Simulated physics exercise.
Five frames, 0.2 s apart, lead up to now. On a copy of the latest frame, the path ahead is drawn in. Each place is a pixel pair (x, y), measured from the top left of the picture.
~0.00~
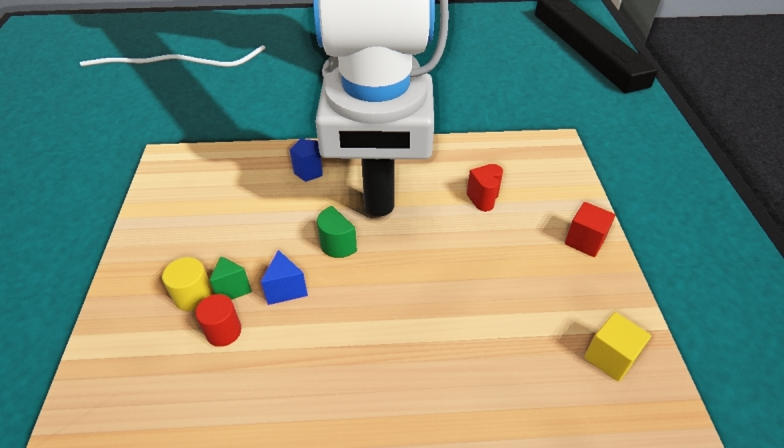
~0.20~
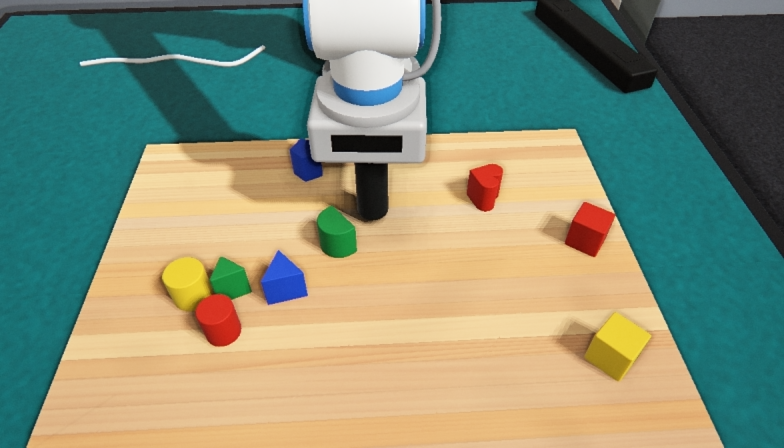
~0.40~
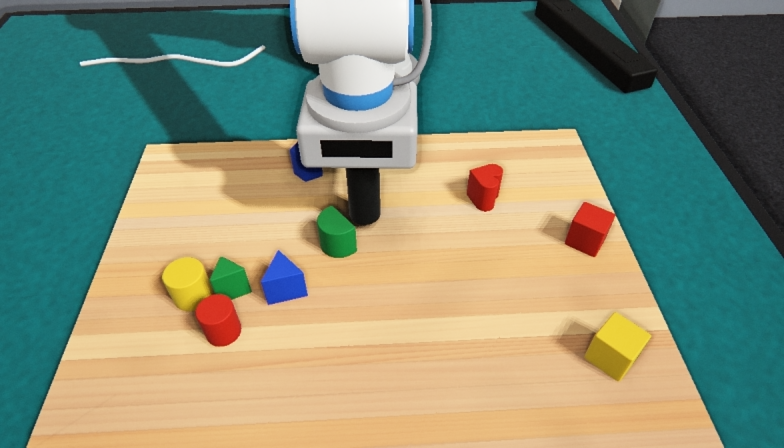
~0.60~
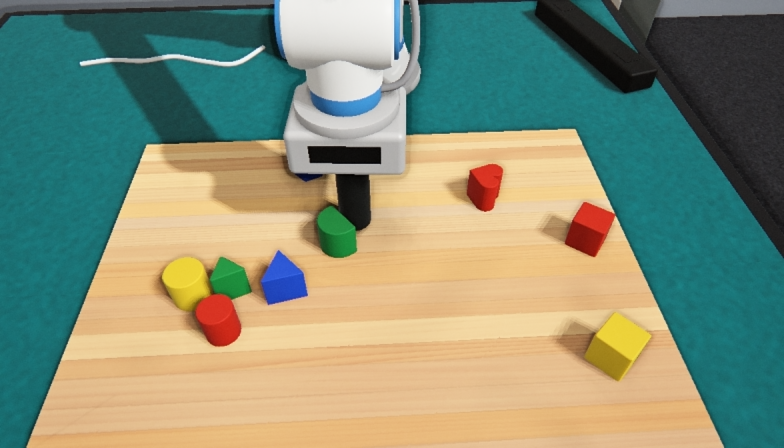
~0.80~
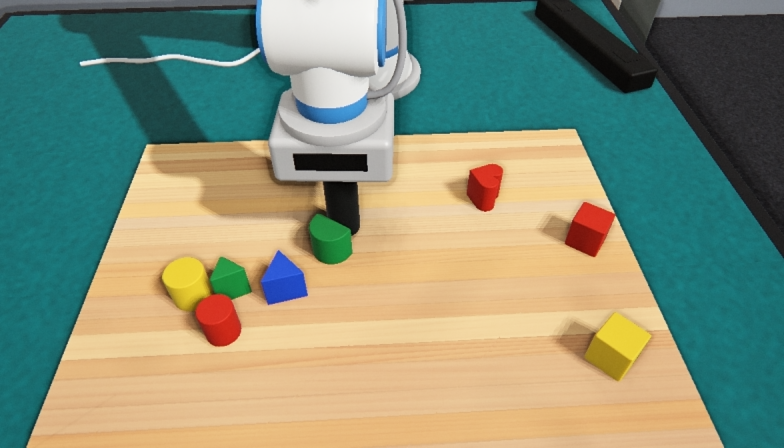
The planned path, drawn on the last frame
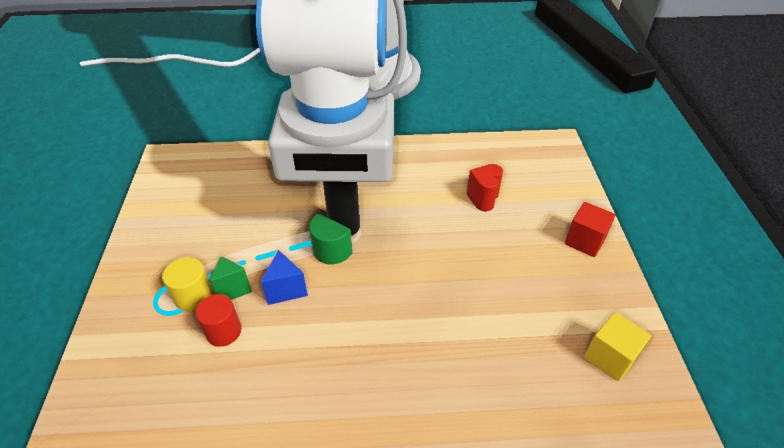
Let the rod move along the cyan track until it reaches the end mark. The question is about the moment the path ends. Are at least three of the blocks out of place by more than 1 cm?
Answer: No.
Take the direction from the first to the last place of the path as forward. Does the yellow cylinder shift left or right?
Out to the left.
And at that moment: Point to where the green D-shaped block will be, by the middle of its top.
Close to (309, 242).
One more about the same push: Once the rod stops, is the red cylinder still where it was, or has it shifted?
That block stands still.
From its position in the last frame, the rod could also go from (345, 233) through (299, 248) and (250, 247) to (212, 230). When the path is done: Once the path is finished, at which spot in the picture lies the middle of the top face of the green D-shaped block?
The spot you're after is about (307, 244) in the image.
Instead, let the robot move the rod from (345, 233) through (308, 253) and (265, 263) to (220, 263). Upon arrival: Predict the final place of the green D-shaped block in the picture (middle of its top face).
About (298, 256).
The line goes from (345, 233) by way of (289, 249) and (231, 267) to (174, 299).
What follows on the original path. One third of the way, rod at (287, 243); green D-shaped block at (309, 242), turned 50° anticlockwise.
Two thirds of the way, rod at (228, 261); green D-shaped block at (309, 242), turned 50° anticlockwise.
At the end, rod at (170, 292); yellow cylinder at (142, 307); red cylinder unmoved; green triangular piece at (220, 271), turned 40° anticlockwise; blue triangular piece unmoved; green D-shaped block at (309, 242), turned 50° anticlockwise.
